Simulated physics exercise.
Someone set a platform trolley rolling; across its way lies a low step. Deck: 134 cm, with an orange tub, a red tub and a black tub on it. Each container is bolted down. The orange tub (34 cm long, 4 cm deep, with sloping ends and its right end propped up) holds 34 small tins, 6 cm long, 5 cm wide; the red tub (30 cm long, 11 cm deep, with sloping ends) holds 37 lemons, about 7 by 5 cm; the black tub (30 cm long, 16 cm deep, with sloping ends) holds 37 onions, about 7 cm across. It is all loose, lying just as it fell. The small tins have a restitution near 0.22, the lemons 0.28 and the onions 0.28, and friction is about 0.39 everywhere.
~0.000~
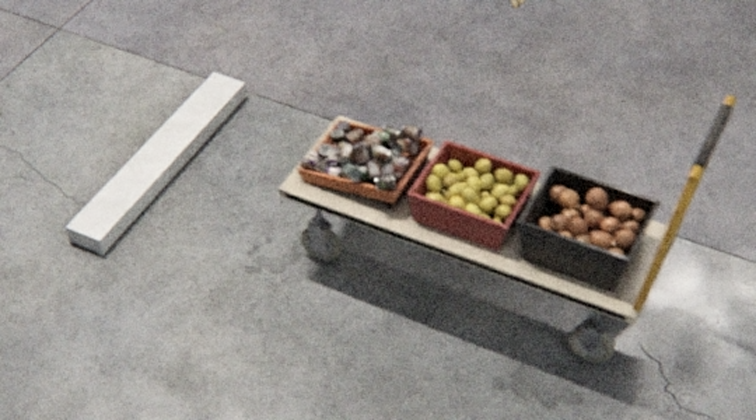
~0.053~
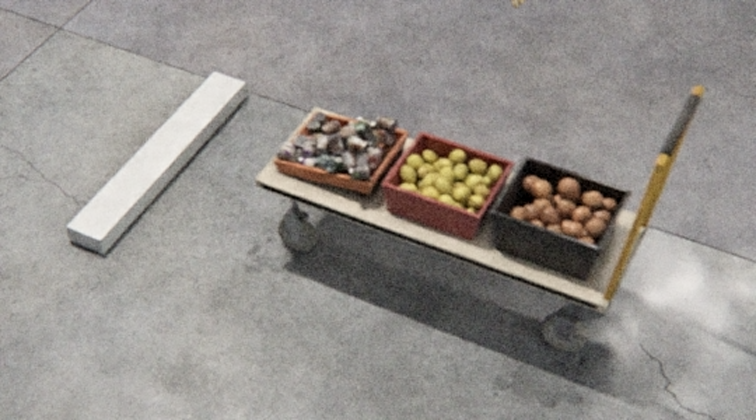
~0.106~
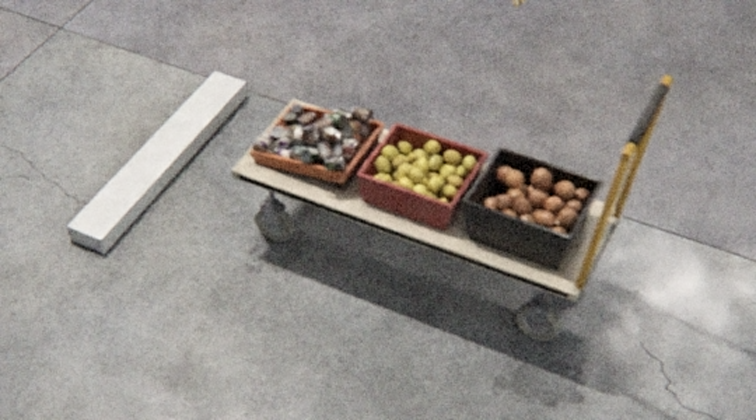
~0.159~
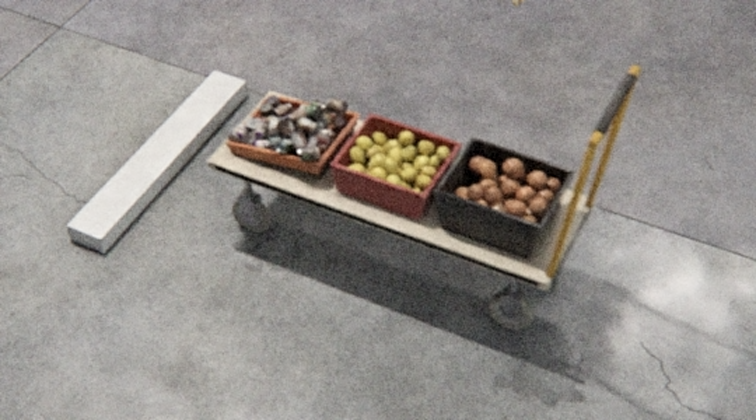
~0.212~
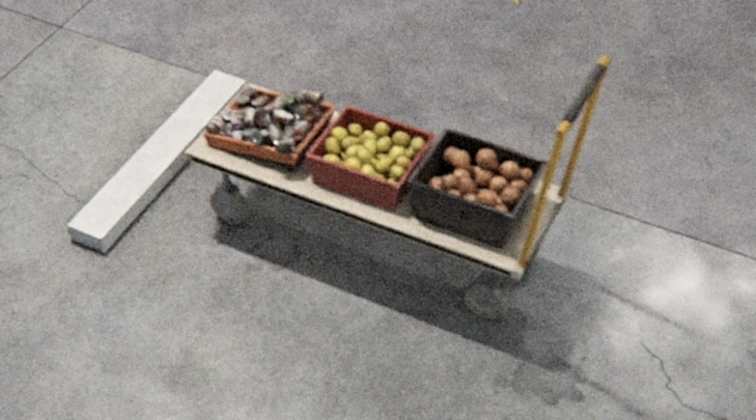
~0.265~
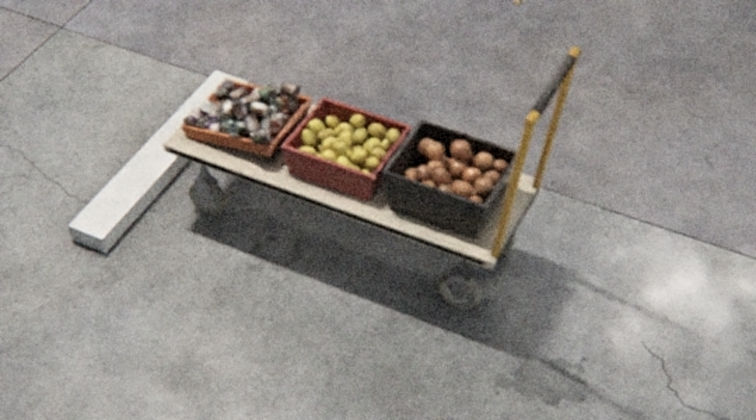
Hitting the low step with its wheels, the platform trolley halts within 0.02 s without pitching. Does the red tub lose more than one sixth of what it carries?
No.
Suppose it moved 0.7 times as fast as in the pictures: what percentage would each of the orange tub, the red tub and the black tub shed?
Orange tub 30, red tub 0, black tub 0 per cent.
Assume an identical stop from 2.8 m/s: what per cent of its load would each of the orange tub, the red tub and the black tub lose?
Orange tub 70 %, red tub 10 %, black tub 20 %.
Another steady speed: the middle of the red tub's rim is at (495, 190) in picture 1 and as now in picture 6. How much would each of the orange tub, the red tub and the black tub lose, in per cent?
Then orange tub 60, red tub 0, black tub 10 per cent.
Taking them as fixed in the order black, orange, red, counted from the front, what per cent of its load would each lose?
In that arrangement the orange tub sheds 40 per cent of its load, the red tub 0 per cent, and the black tub 10 per cent.
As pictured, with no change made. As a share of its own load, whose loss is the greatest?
It is the orange tub.
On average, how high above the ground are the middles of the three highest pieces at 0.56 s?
Around 58 cm high.
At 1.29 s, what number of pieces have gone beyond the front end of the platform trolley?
Some 16 pieces.
After 0.34 s, impact.
After 0.44 s, orange tub 31 in, 3 out, red tub 37 in, 0 out and black tub 37 in, 0 out.
After 0.56 s, orange tub 18 in, 16 out, red tub 37 in, 0 out and black tub 34 in, 3 out.
After 0.79 s, orange tub 15 in, 19 out, red tub 37 in, 0 out and black tub 34 in, 3 out.
Outcome (at 1.29 s), orange tub 15 in, 19 out, red tub 37 in, 0 out and black tub 34 in, 3 out. Asked share, 0 of 37, 0 per cent.
